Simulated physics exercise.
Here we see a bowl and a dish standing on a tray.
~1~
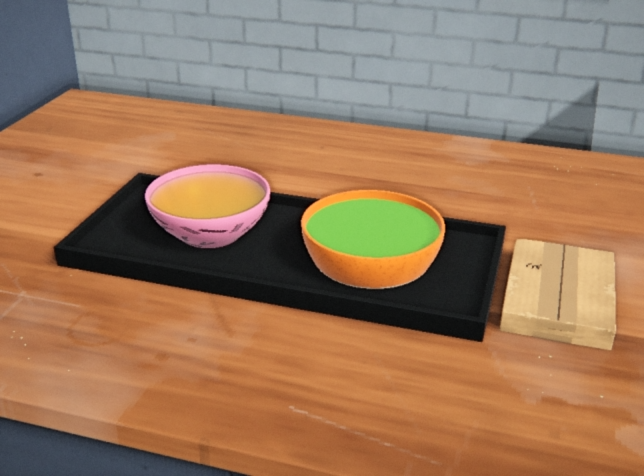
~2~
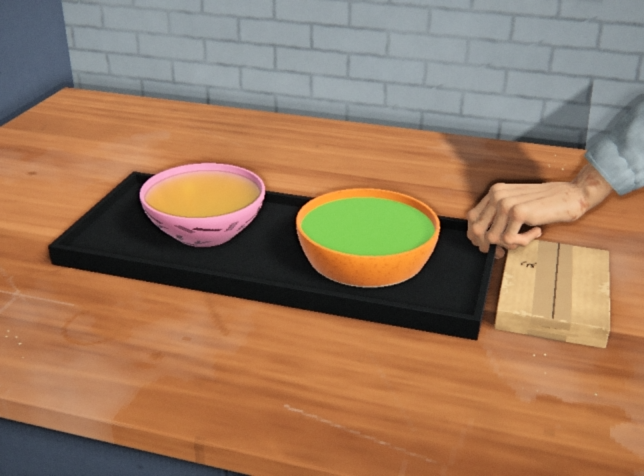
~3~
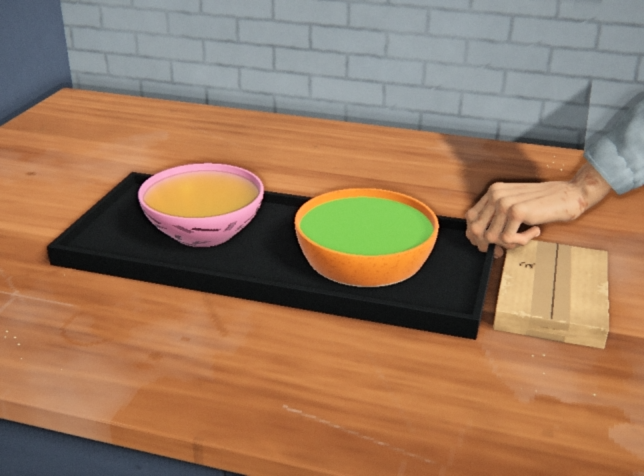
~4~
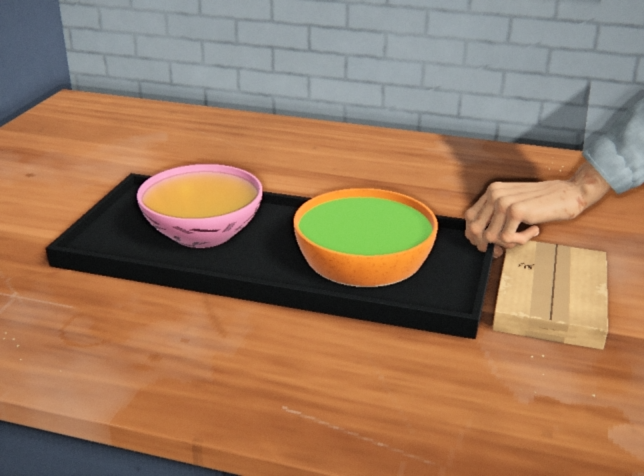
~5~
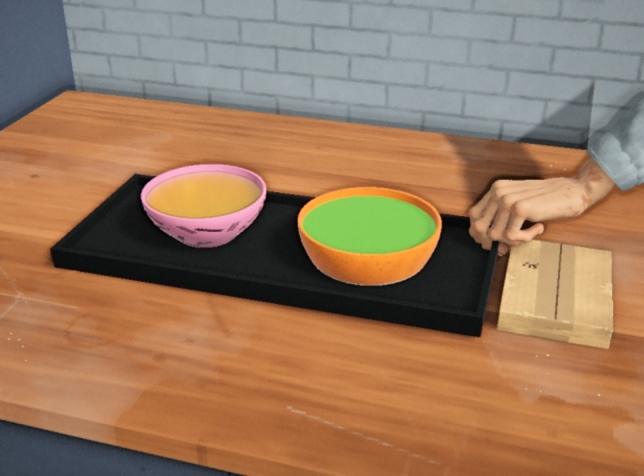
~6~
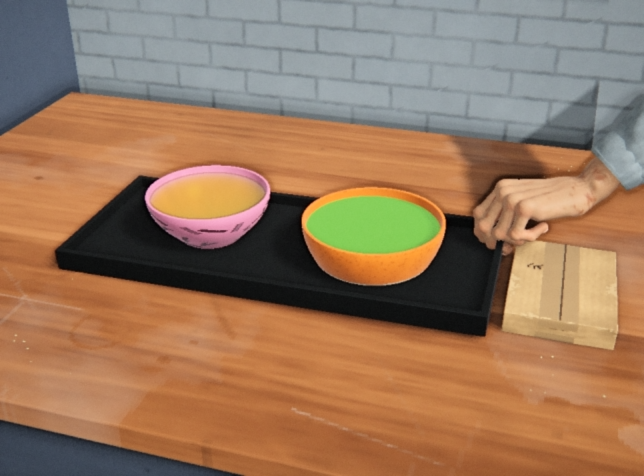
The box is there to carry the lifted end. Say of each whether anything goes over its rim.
The bowl holds and the dish holds.
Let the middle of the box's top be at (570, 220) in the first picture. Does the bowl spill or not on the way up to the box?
Result: It drips over.
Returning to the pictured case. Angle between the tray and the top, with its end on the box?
Tilt at rest: Approx. 3 degrees.
Shortly, the tray slopes by about 2°; bowl, none is lost; dish, none is lost.
Then, the tray slopes by about 4°; bowl, none is lost; dish, none is lost.
At the finish, the tray slopes by about 3°, resting on the box; bowl, none is lost; dish, none is lost.
